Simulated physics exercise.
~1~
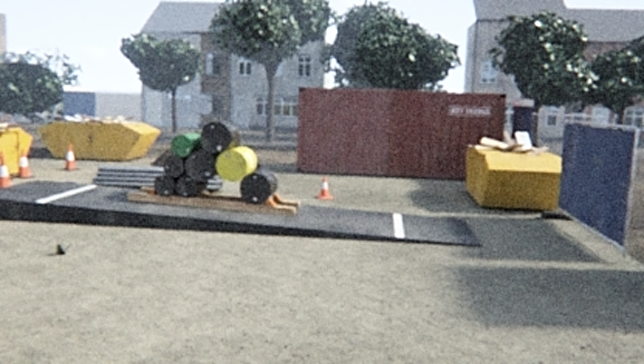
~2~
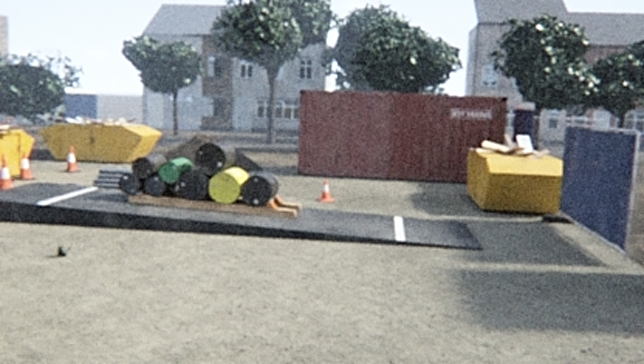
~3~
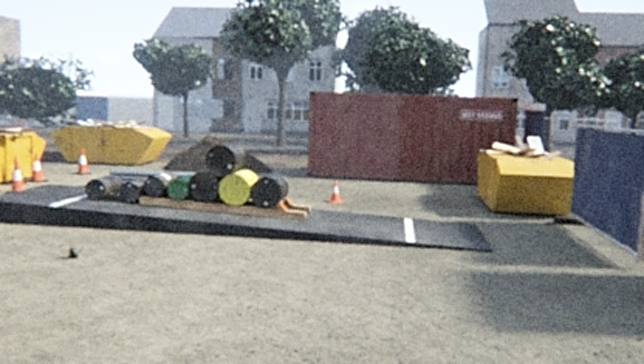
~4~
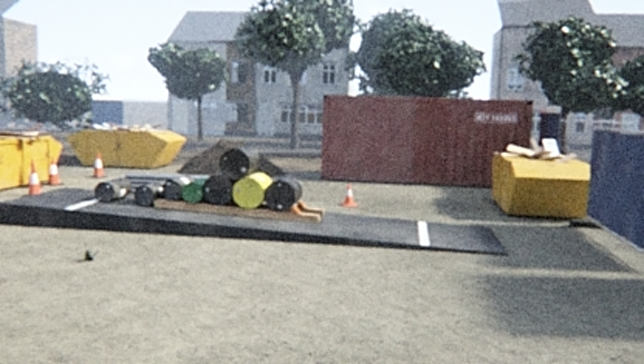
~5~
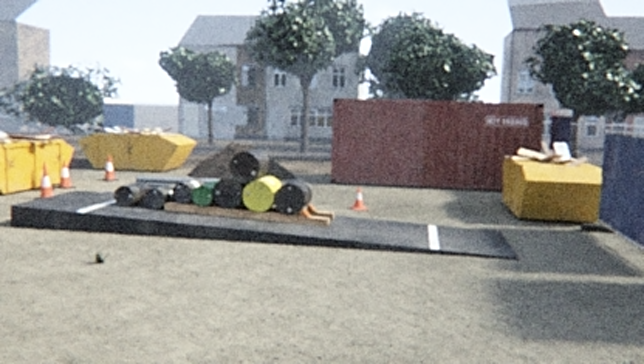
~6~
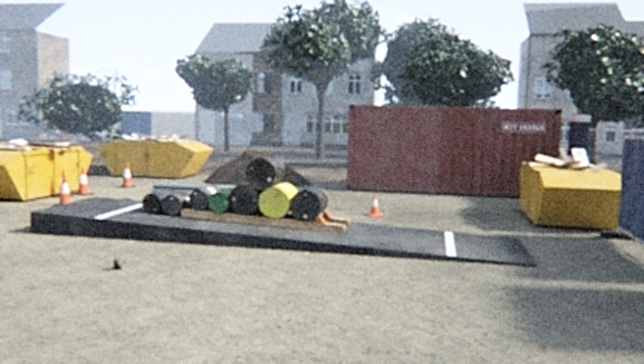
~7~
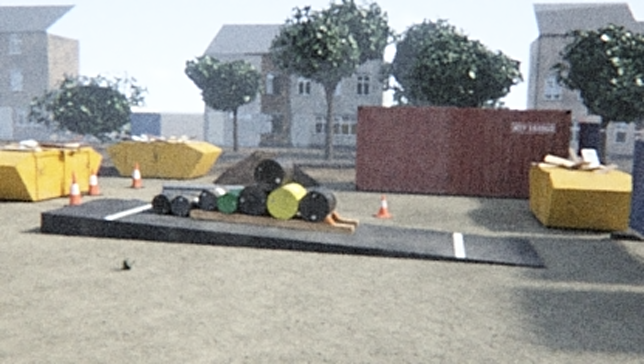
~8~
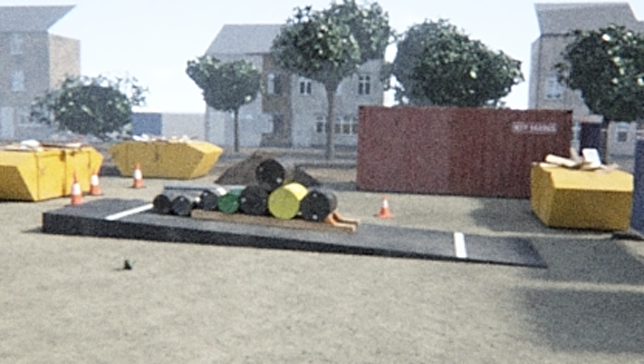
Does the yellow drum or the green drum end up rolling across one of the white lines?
No, neither of them crosses a line. The yellow drum stops short of the line on the right, and the green one also stays between the two lines.
